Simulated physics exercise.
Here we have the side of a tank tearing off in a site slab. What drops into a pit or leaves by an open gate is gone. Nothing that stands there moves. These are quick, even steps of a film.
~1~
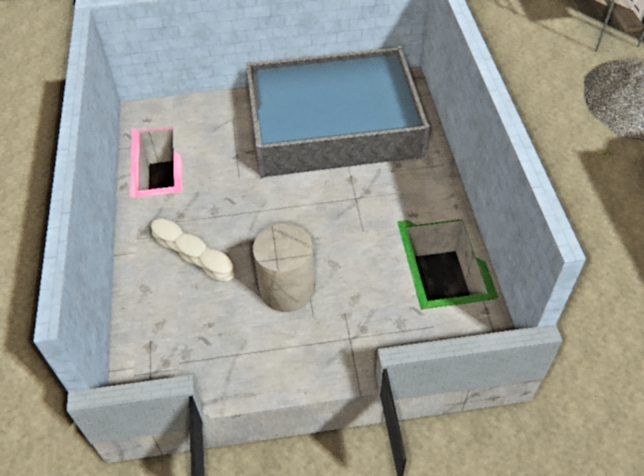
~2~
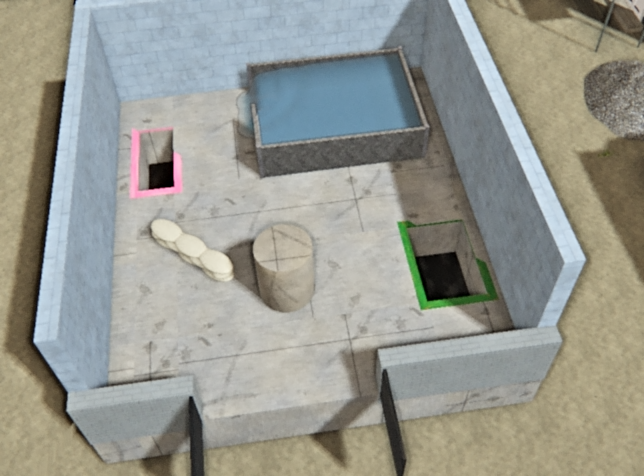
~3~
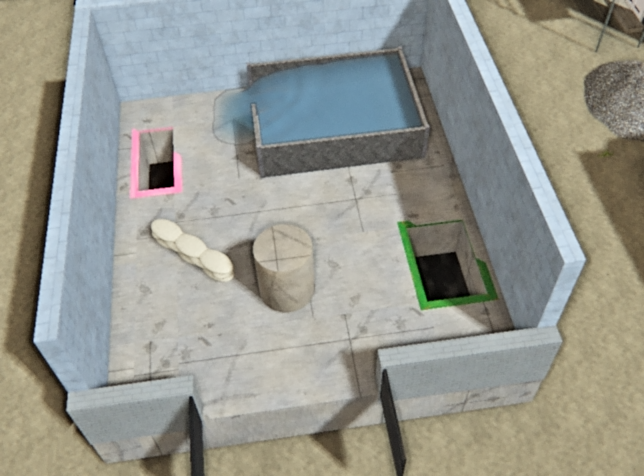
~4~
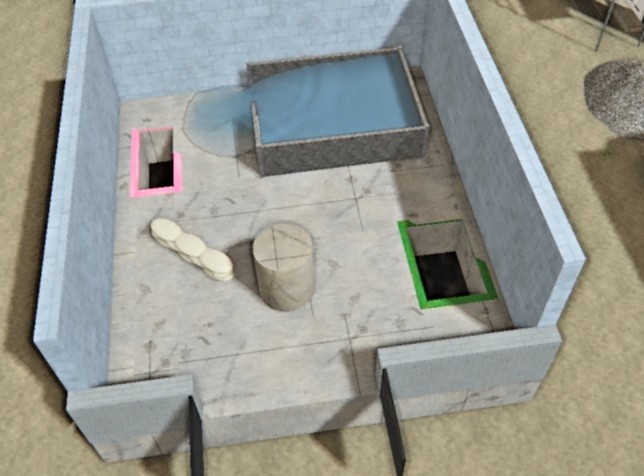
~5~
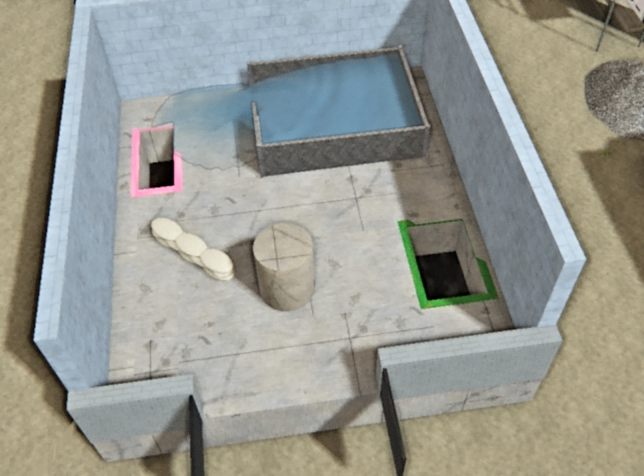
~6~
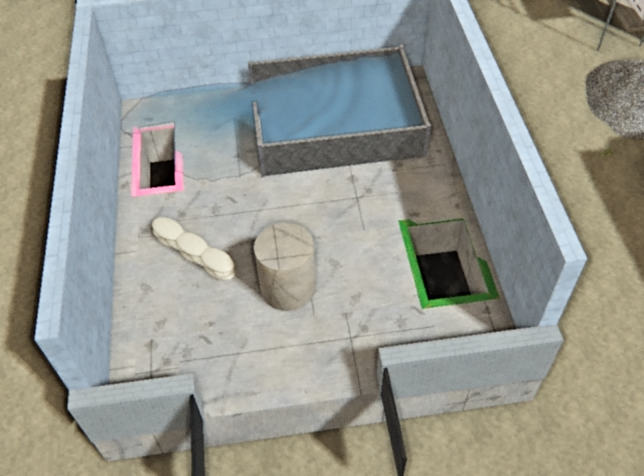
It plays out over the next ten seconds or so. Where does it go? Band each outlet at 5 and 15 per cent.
In the end: The gate takes not even 5 %; the green pit takes not even 5 %; the pink pit takes above 15 %.
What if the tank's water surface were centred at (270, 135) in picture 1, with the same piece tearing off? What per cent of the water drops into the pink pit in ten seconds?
In per cent: Pink 75.
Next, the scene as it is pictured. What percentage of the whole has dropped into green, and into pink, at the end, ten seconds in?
Near 0 and 62 in a hundred.
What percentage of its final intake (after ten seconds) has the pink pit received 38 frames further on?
Close to 75 %.
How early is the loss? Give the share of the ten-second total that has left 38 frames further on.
I make it 75 per cent.
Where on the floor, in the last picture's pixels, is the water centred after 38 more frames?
Near (284, 139).
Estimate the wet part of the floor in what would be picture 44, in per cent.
I make it 35 per cent.
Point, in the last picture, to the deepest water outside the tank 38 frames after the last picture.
At about (132, 120).
A moment on, water covers 15 % of the floor; the gate 0 %, the green pit 0 %, the pink pit 4 %.
Next, water covers 15 % of the floor; the gate 0 %, the green pit 0 %, the pink pit 11 %.
Then, water covers 30 % of the floor; the gate 0 %, the green pit 0 %, the pink pit 27 %.
Later, water covers 35 % of the floor; the gate 0 %, the green pit 0 %, the pink pit 46 %.
In the end, water covers 45 % of the floor; the gate 1 %, the green pit 0 %, the pink pit 62 %.
